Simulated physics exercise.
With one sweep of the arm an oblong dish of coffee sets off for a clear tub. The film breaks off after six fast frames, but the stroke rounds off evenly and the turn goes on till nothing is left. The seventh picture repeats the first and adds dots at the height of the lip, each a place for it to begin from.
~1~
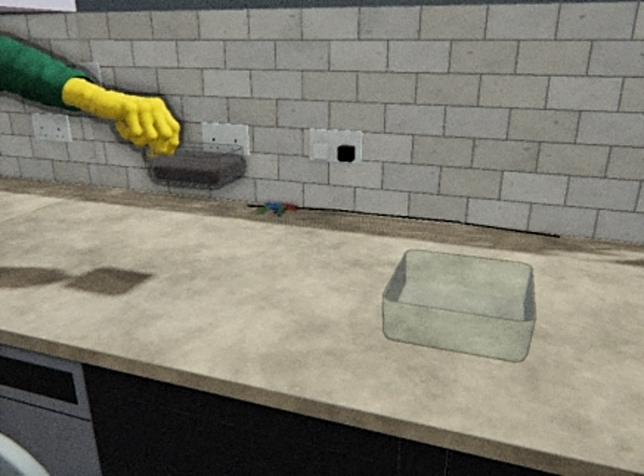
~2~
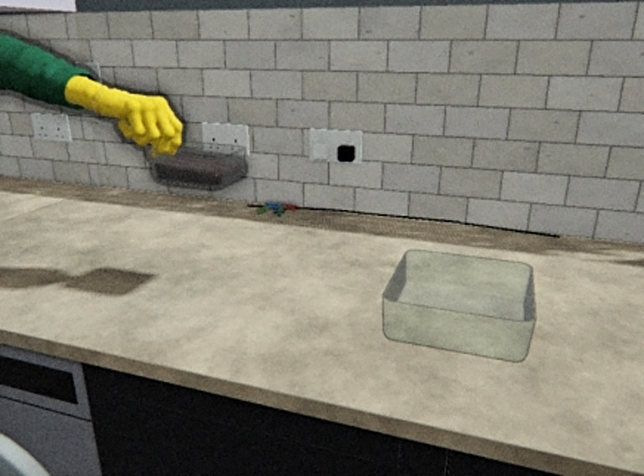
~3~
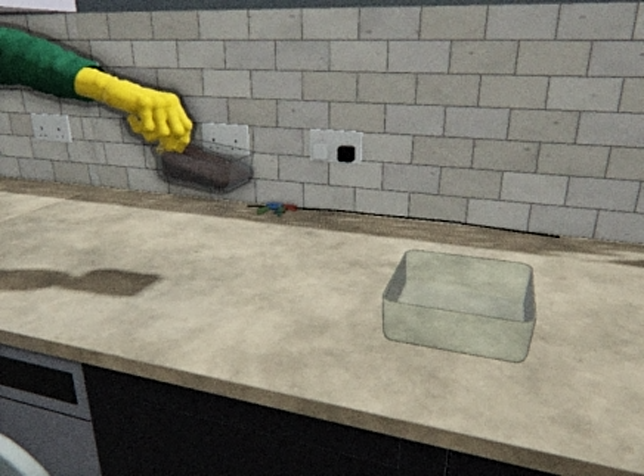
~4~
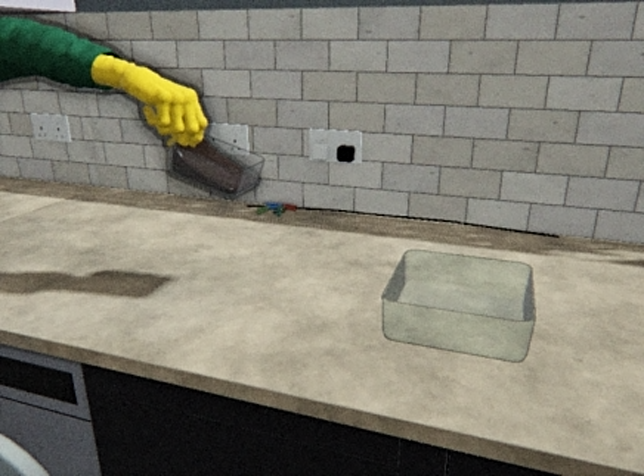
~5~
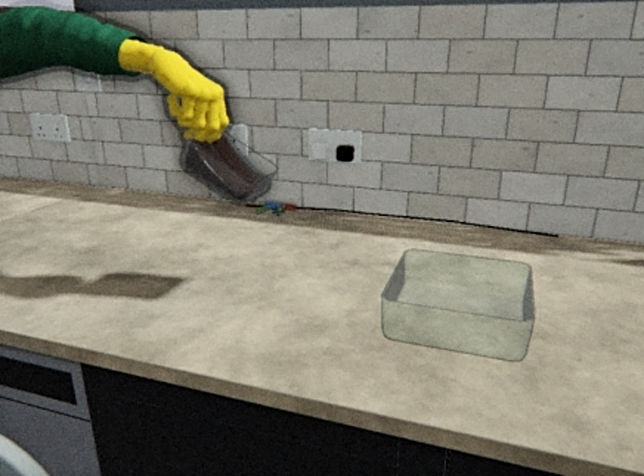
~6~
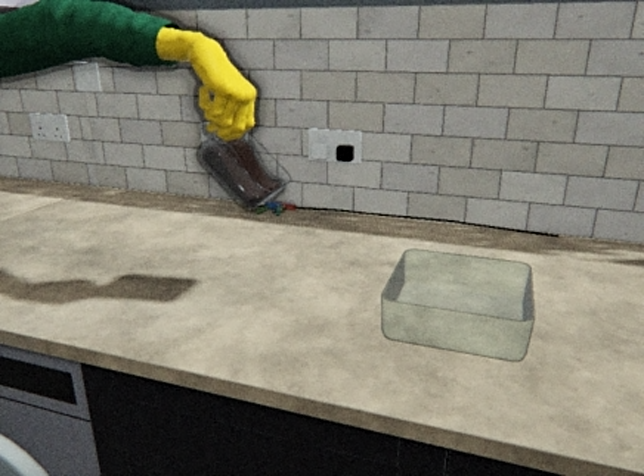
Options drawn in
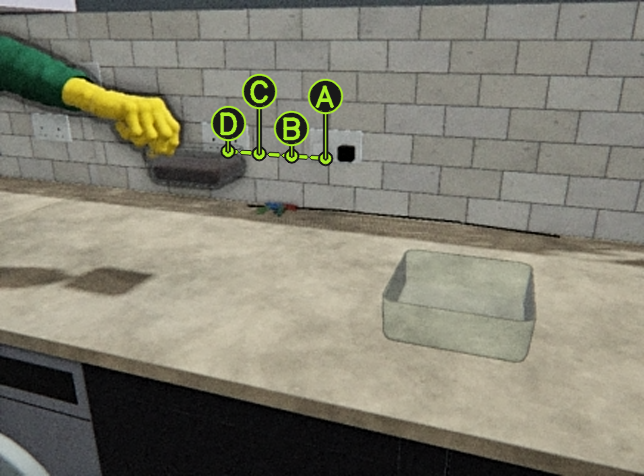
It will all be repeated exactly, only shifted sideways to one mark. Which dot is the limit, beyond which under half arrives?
It is C.
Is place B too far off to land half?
No, that is safe.
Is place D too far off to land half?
Yes, that goes wrong.
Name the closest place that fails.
D it is.
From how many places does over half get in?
Three of the four.
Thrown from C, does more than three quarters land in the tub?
No.
In lime, A at (325, 158); B at (291, 156); C at (259, 153); D at (228, 151).
With A, about 84 % lands in the tub, 5 % falls short and 11 % goes beside or beyond.
With B, about 71 % lands in the tub, 10 % falls short and 19 % goes beside or beyond.
With C, about 65 % lands in the tub, 21 % falls short and 15 % goes beside or beyond.
With D, about 25 % lands in the tub, 66 % falls short and 8 % goes beside or beyond.
